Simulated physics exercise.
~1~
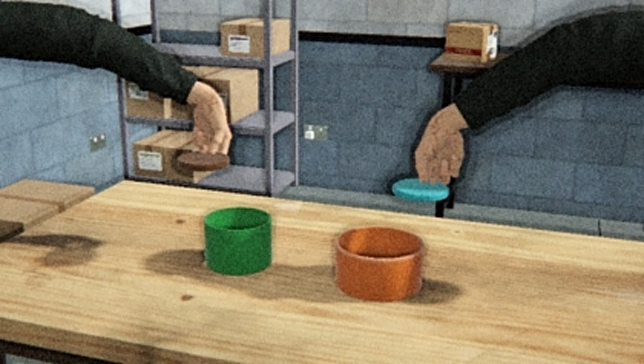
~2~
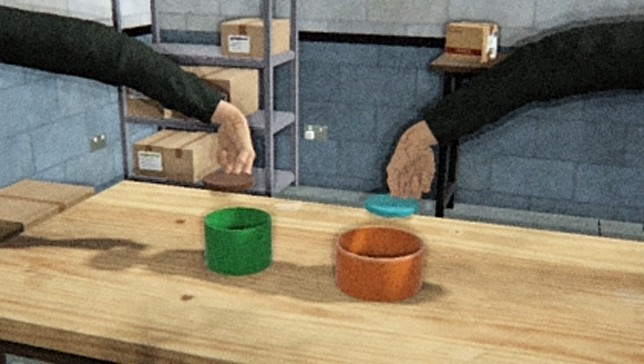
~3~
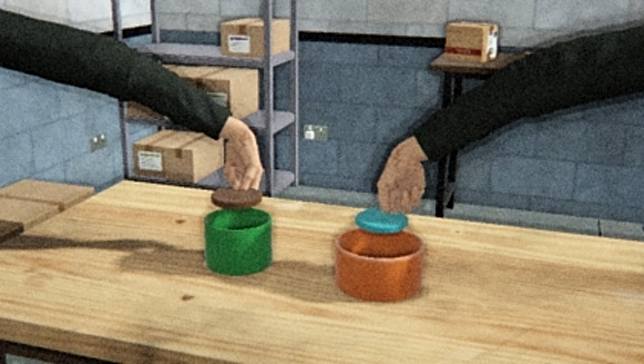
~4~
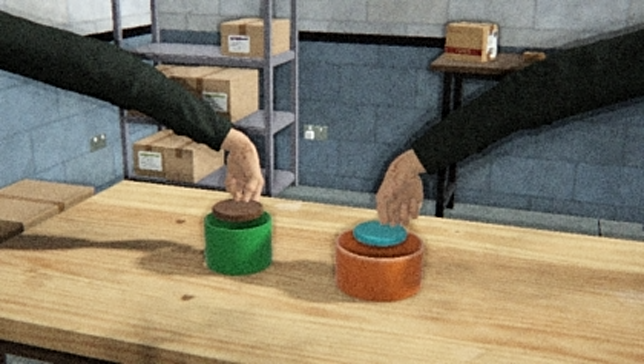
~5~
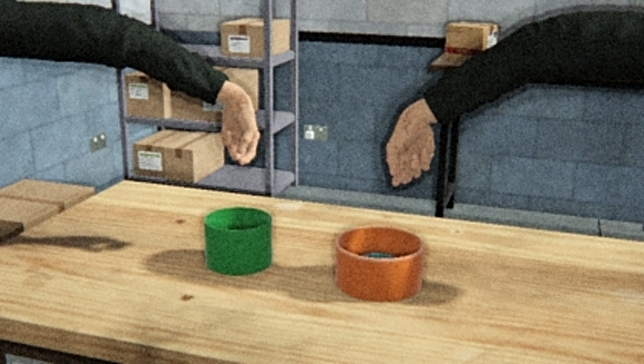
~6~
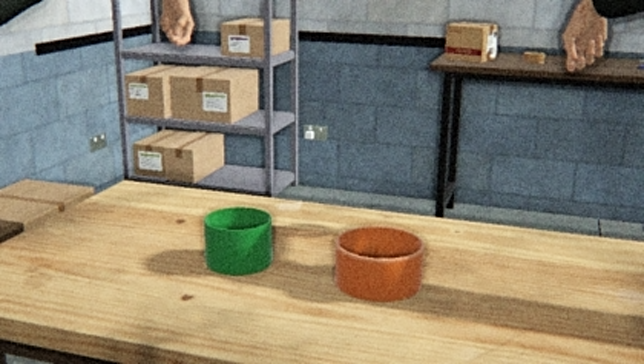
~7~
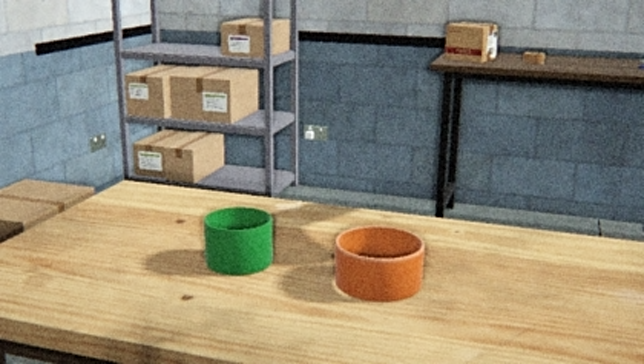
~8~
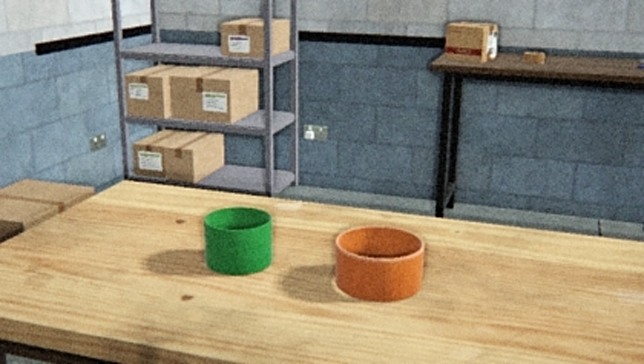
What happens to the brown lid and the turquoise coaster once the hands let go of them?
Neither one covers its container. The brown lid falls into the green container, and the turquoise coaster falls into the orange one.
